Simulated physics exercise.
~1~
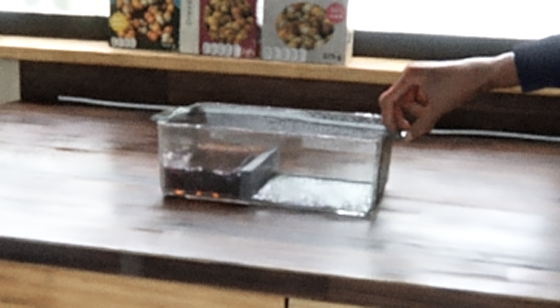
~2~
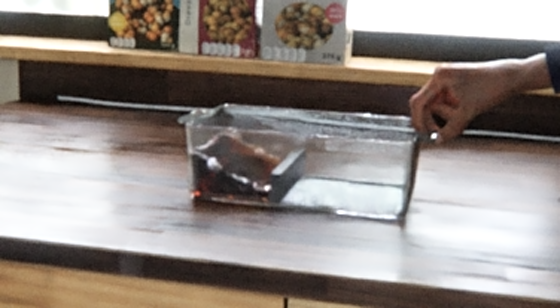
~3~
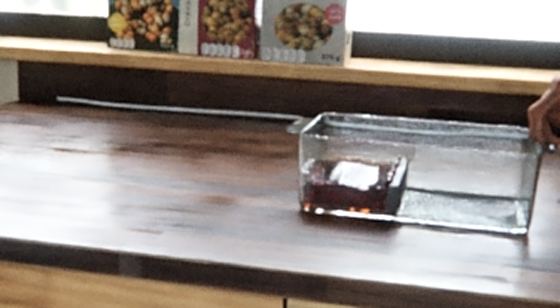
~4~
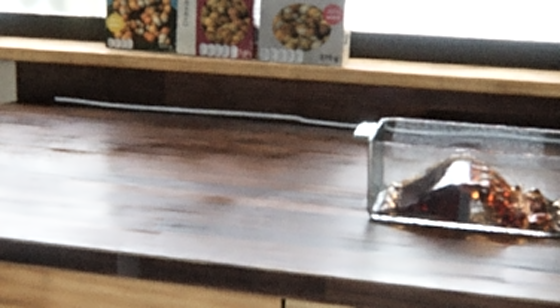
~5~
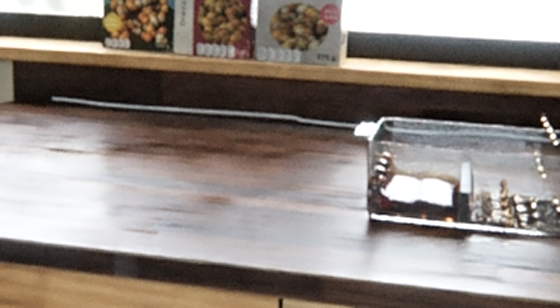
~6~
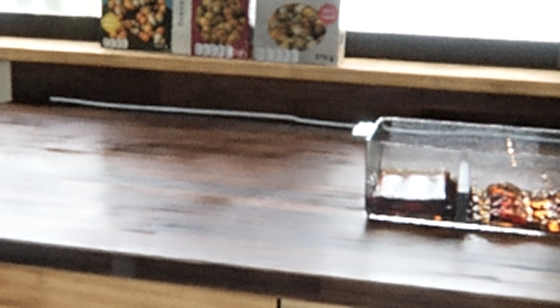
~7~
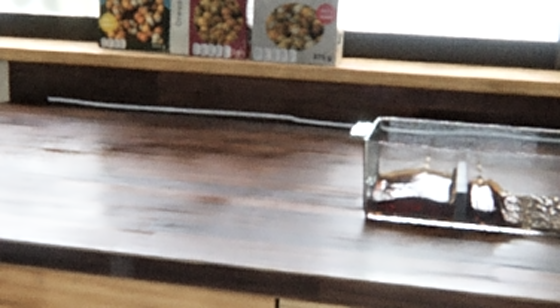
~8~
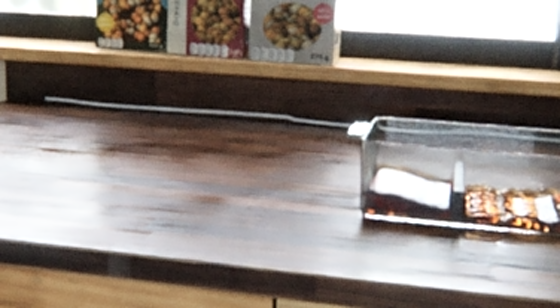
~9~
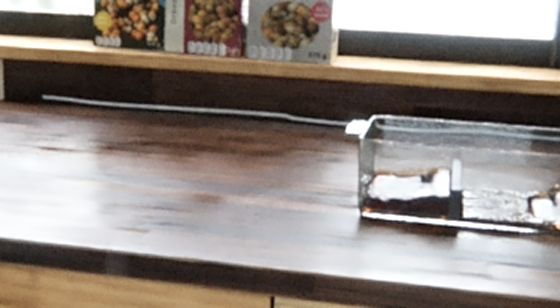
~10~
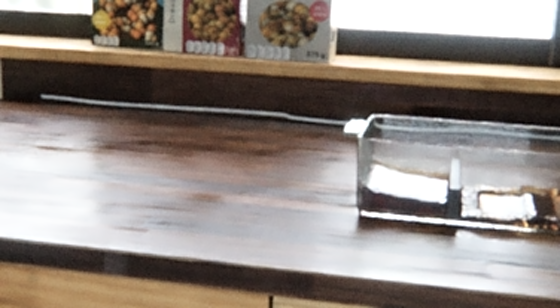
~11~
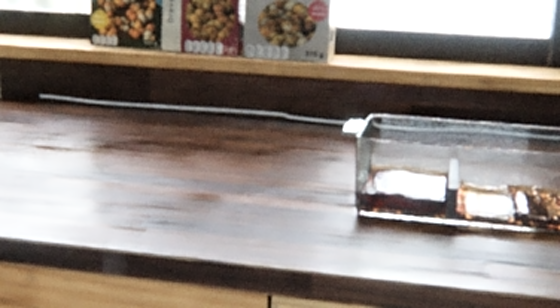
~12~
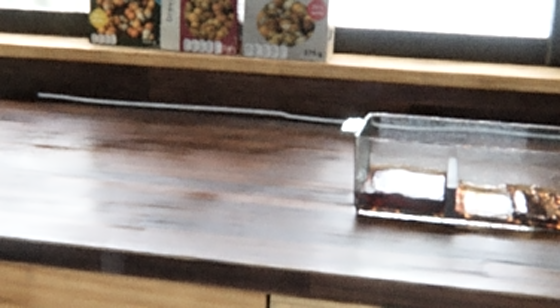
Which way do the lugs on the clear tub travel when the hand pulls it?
The lugs travel to the right along with the tub.
A clear oblong tub with a low wall across its middle stands on a dark wooden counter, seen from the front and slightly above, with dark reddish-brown tea to the left of the wall. Behind it, three food boxes stand on a pale wooden shelf below a bright window. A hand grips the tub's right end and pulls it to the right, until the hand leaves view. As the tub stops, the tea surges over the wall and some drops splash out. The tea sloshes and calms, ending on both sides, with more left of the wall.
